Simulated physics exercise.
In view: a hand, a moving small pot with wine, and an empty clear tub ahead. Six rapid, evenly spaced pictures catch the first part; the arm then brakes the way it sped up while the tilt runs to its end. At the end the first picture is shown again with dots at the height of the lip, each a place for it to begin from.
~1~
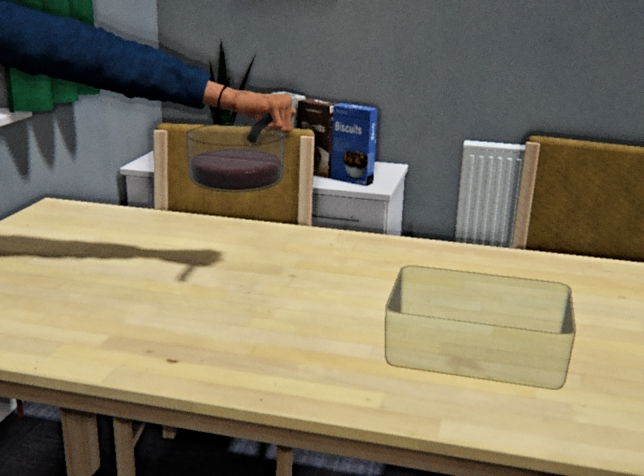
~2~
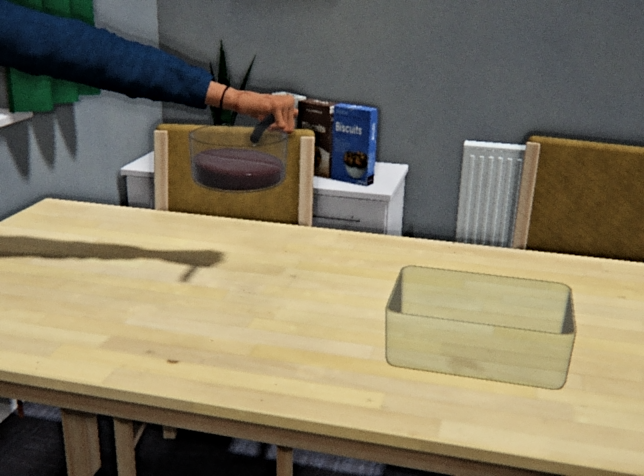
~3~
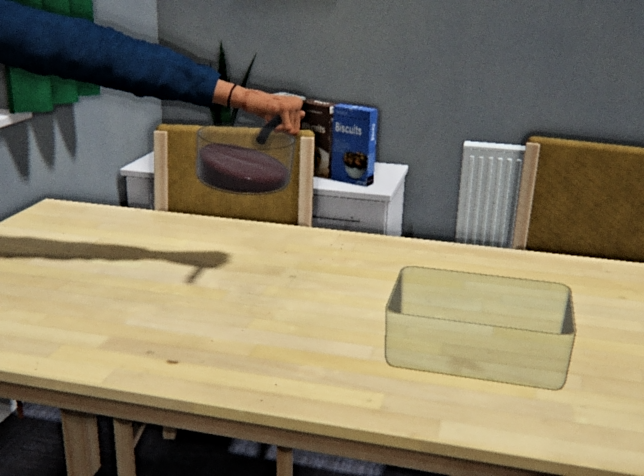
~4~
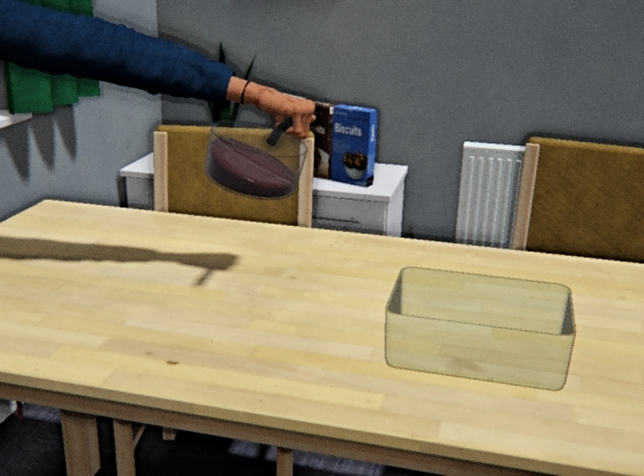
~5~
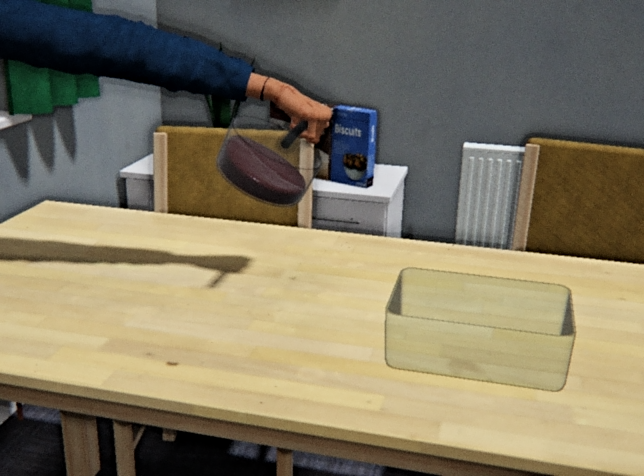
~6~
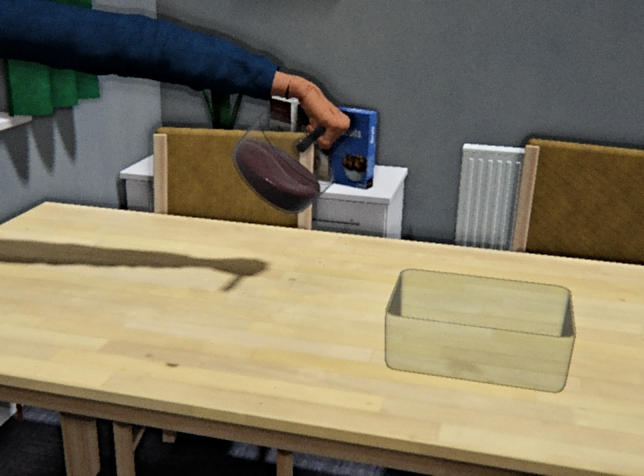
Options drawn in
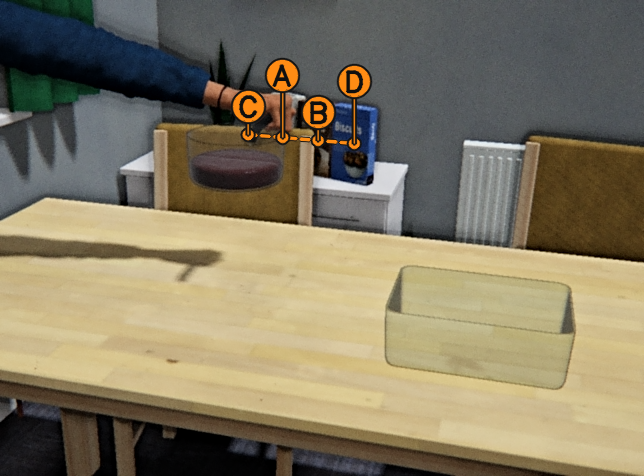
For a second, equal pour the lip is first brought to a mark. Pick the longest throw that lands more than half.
Choose C.
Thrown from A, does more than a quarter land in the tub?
Yes.
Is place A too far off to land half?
No, not at all.
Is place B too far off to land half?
No, not at all.
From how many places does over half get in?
All of them.
On the marked copy, A at (282, 137); B at (318, 140); C at (248, 134); D at (354, 143).
For place A, about 78 % lands in the tub, 6 % falls short and 16 % goes beside or beyond.
For place B, about 71 % lands in the tub, 5 % falls short and 24 % goes beside or beyond.
For place C, about 63 % lands in the tub, 25 % falls short and 12 % goes beside or beyond.
For place D, about 84 % lands in the tub, 12 % falls short and 4 % goes beside or beyond.
